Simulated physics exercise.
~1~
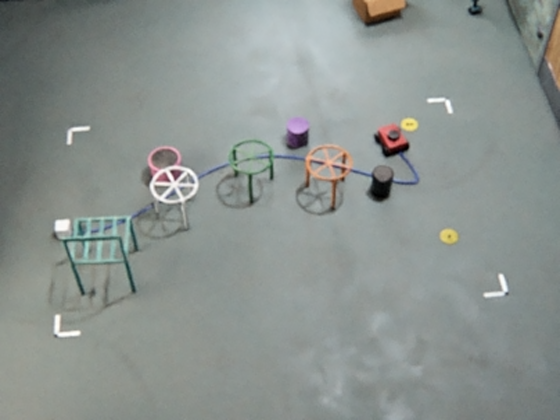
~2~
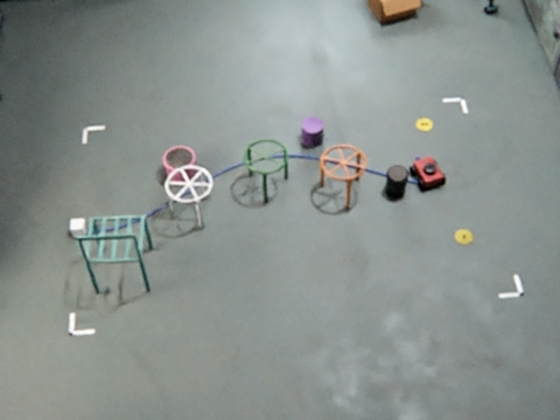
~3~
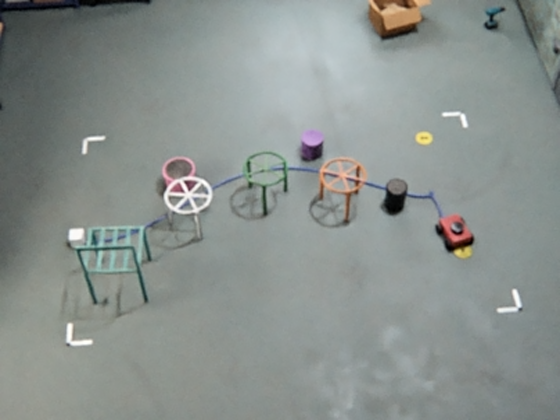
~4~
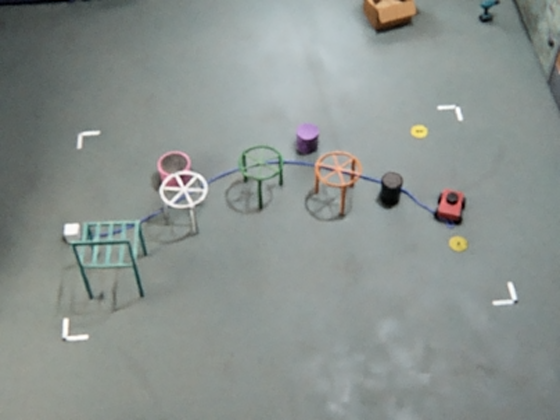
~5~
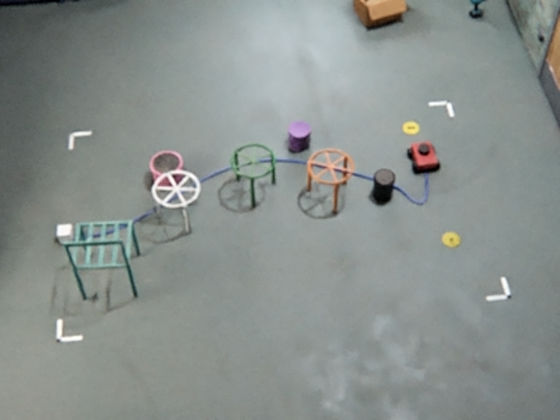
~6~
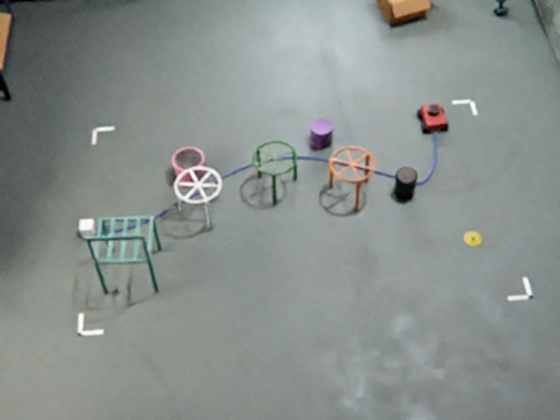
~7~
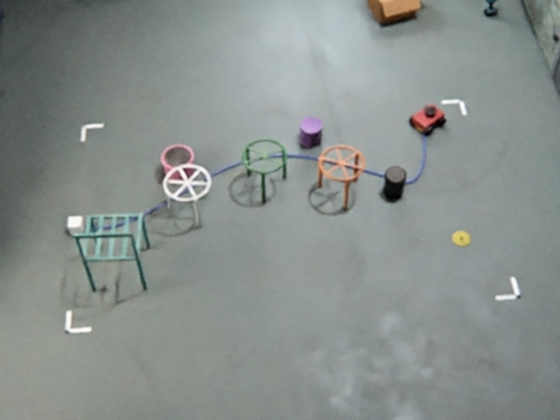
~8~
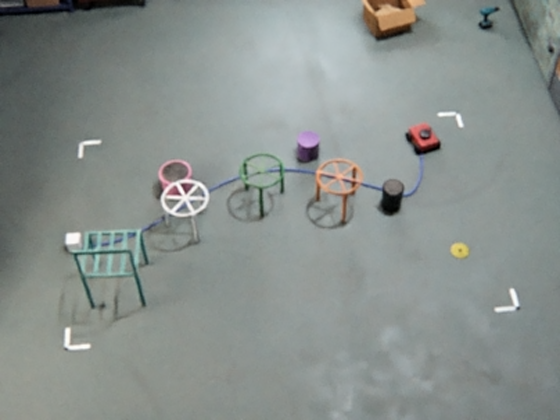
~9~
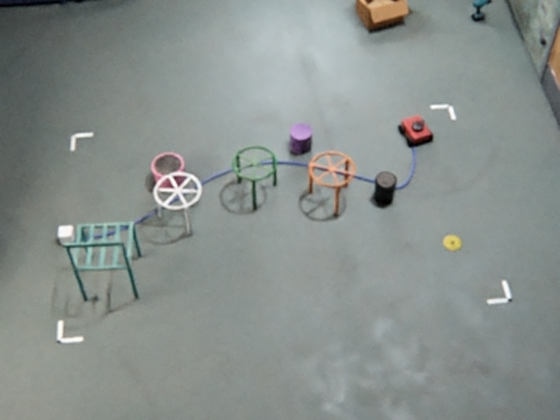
On a grey workshop floor, a small red cart trailing a blue lead past stools moves down, then back up, everything still standing.
